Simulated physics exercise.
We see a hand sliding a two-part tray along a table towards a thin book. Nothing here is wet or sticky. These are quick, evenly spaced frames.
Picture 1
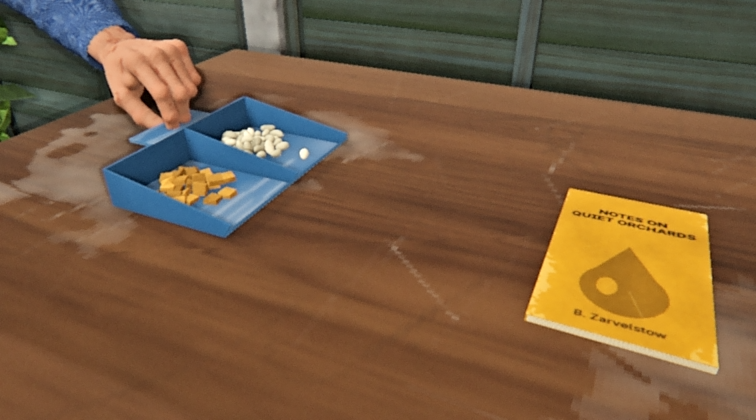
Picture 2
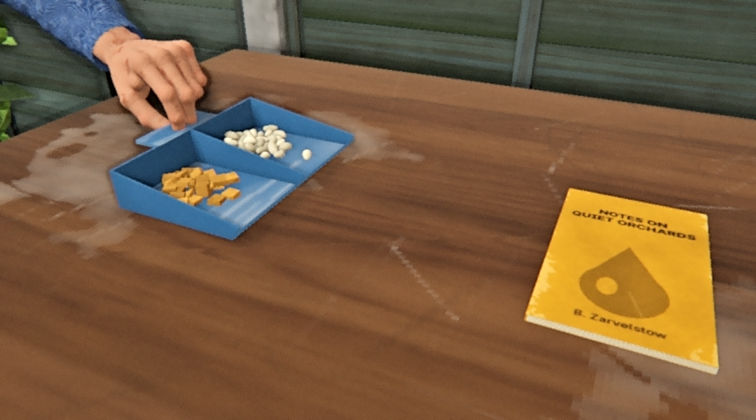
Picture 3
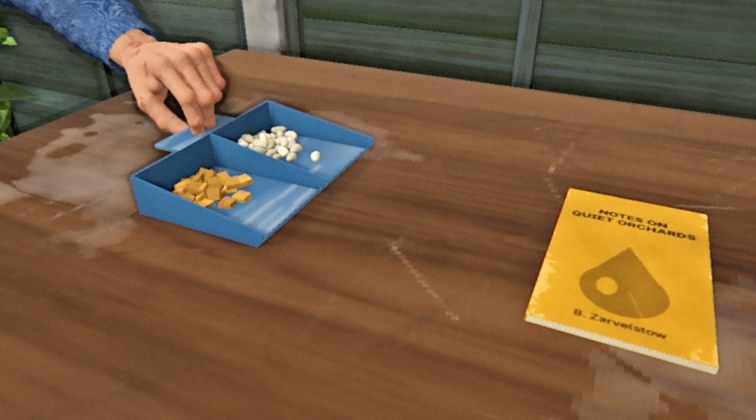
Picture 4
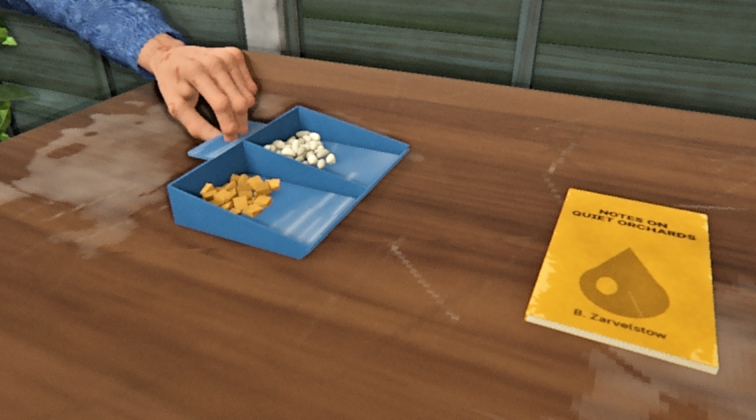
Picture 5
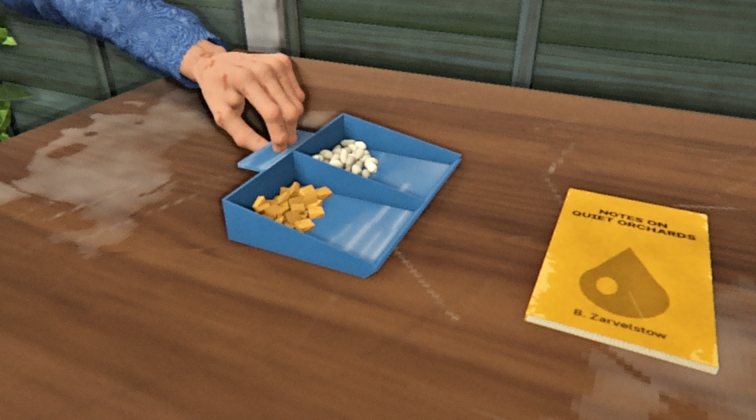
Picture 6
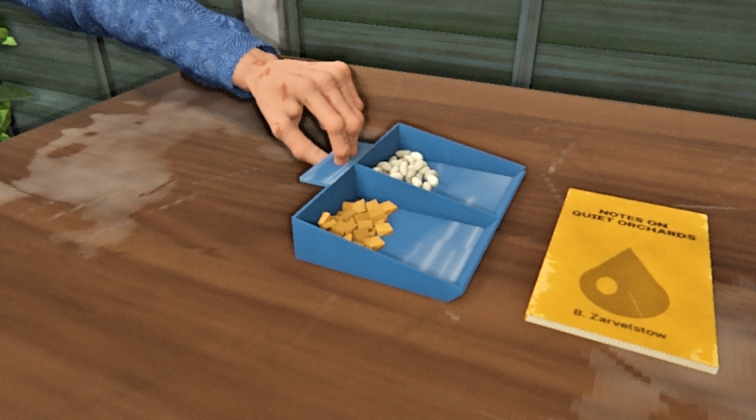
A blue two-part tray of orange squares and white beans slides right, moved by a hand.
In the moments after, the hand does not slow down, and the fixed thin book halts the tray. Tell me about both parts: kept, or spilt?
Here the front lot partly spills out, and the back lot partly spills out.
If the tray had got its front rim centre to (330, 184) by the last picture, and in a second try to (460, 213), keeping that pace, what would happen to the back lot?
One: It keeps within its part. Two: It partly spills out.
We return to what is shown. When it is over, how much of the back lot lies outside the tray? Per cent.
Near 40 %.
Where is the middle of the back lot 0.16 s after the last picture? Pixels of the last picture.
Roughly at (557, 199).
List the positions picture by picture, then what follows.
In the first frame, front rim near (299, 176), at rest; thin book near (623, 295); front lot near (188, 187), some cereal squares; back lot near (248, 145), some white beans.
In the second frame, front rim near (306, 178), hardly any of the way covered; back lot near (250, 145).
In the third frame, front rim near (328, 183), a little of the way covered; front lot near (215, 184).
In the fourth frame, front rim near (367, 192), near a third of the way covered; back lot near (294, 155).
In the fifth frame, front rim near (426, 205), near half of the way covered; front lot near (284, 209).
In the sixth frame, front rim near (499, 222), the bulk of the way covered; thin book near (623, 295); front lot near (349, 225); back lot near (400, 178).
Then, 0.03 s on from there, tray still sliding, front rim near (533, 229); front lot all inside; back lot all inside.
Then, 0.16 s on from there, tray stopped at the thin book; front lot near a third out of the tray; back lot near a third out of the tray.
Then, 0.37 s on from there, tray stopped at the thin book; front lot near half out of the tray; back lot near half out of the tray.
In the end, tray stopped at the thin book; front lot near half out of the tray; back lot near half out of the tray.
